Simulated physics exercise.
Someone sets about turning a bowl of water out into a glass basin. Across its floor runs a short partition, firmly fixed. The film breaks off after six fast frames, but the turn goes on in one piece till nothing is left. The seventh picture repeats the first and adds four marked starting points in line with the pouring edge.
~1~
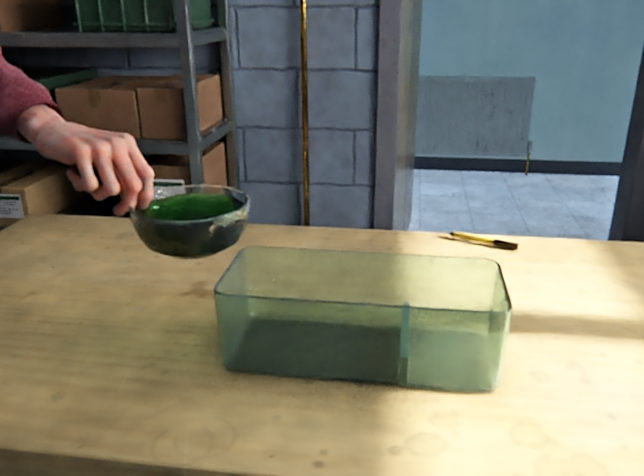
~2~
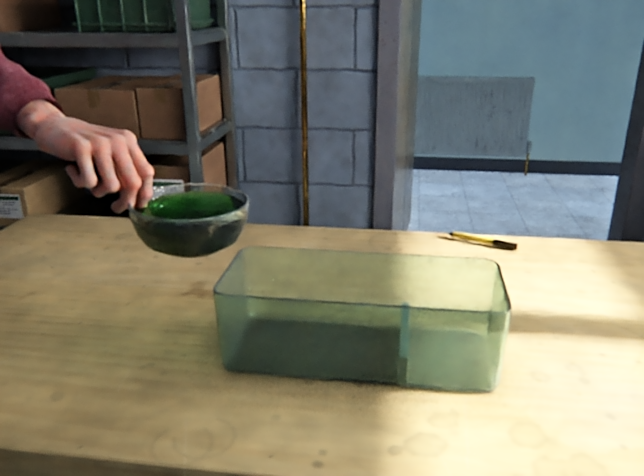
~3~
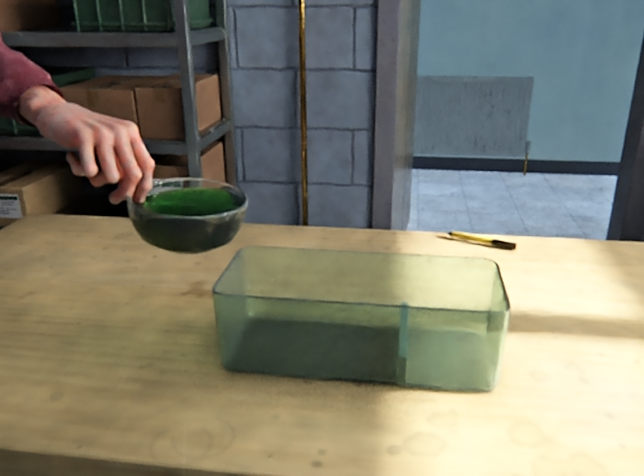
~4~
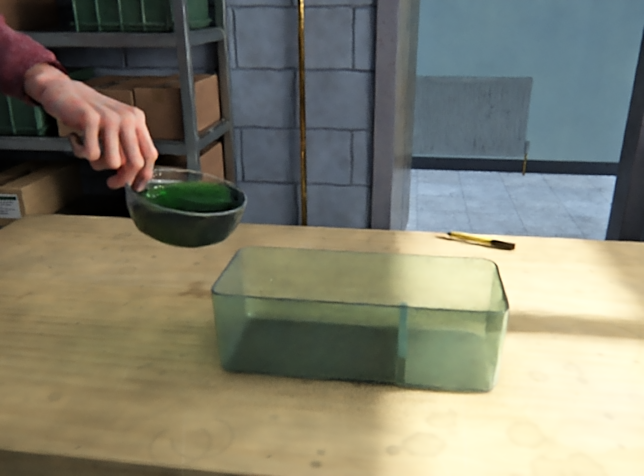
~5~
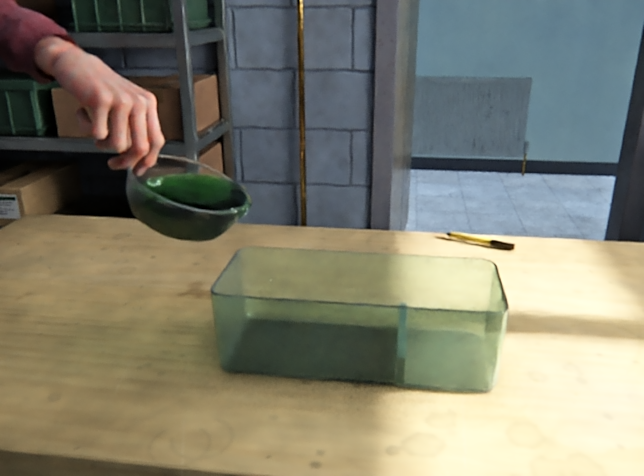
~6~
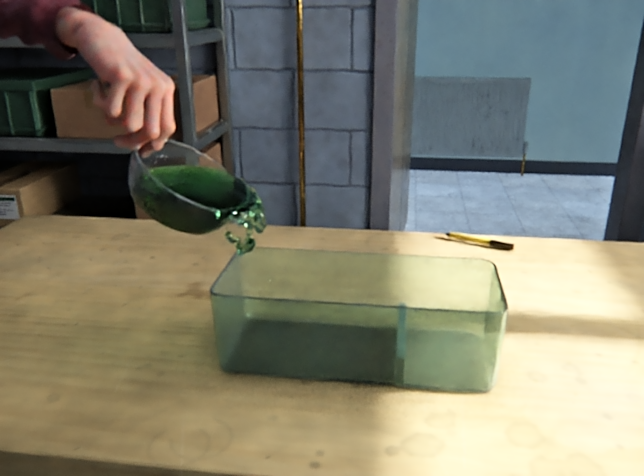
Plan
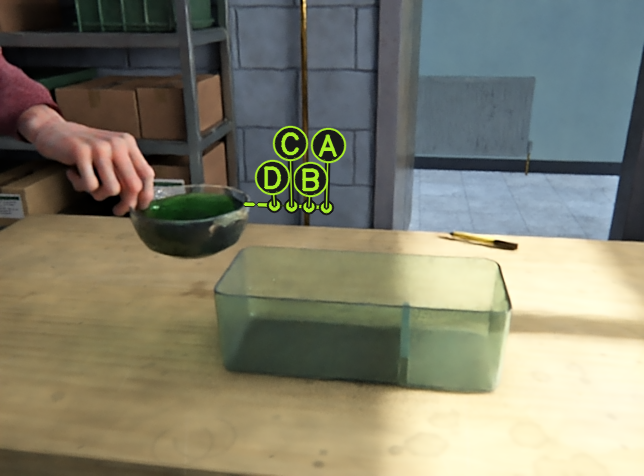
The clip opens with a hand holding a glass bowl of green liquid upright above the left end of a clear, divided basin on a wooden table. The hand gradually tilts the bowl to the right until liquid crosses the lip and drops below it in glistening blobs.
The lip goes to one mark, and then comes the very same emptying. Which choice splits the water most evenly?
I would pick spot A.
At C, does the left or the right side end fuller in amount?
The left side.
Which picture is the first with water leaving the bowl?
Picture 5.
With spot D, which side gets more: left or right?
The left side.
On the marked copy, A at (326, 207); B at (308, 206); C at (291, 206); D at (274, 205).
For spot A, about 50 % ends left of the wall and 49 % right of it.
For spot B, about 83 % ends left of the wall and 17 % right of it.
For spot C, about 91 % ends left of the wall and 8 % right of it.
For spot D, about 88 % ends left of the wall and 11 % right of it.
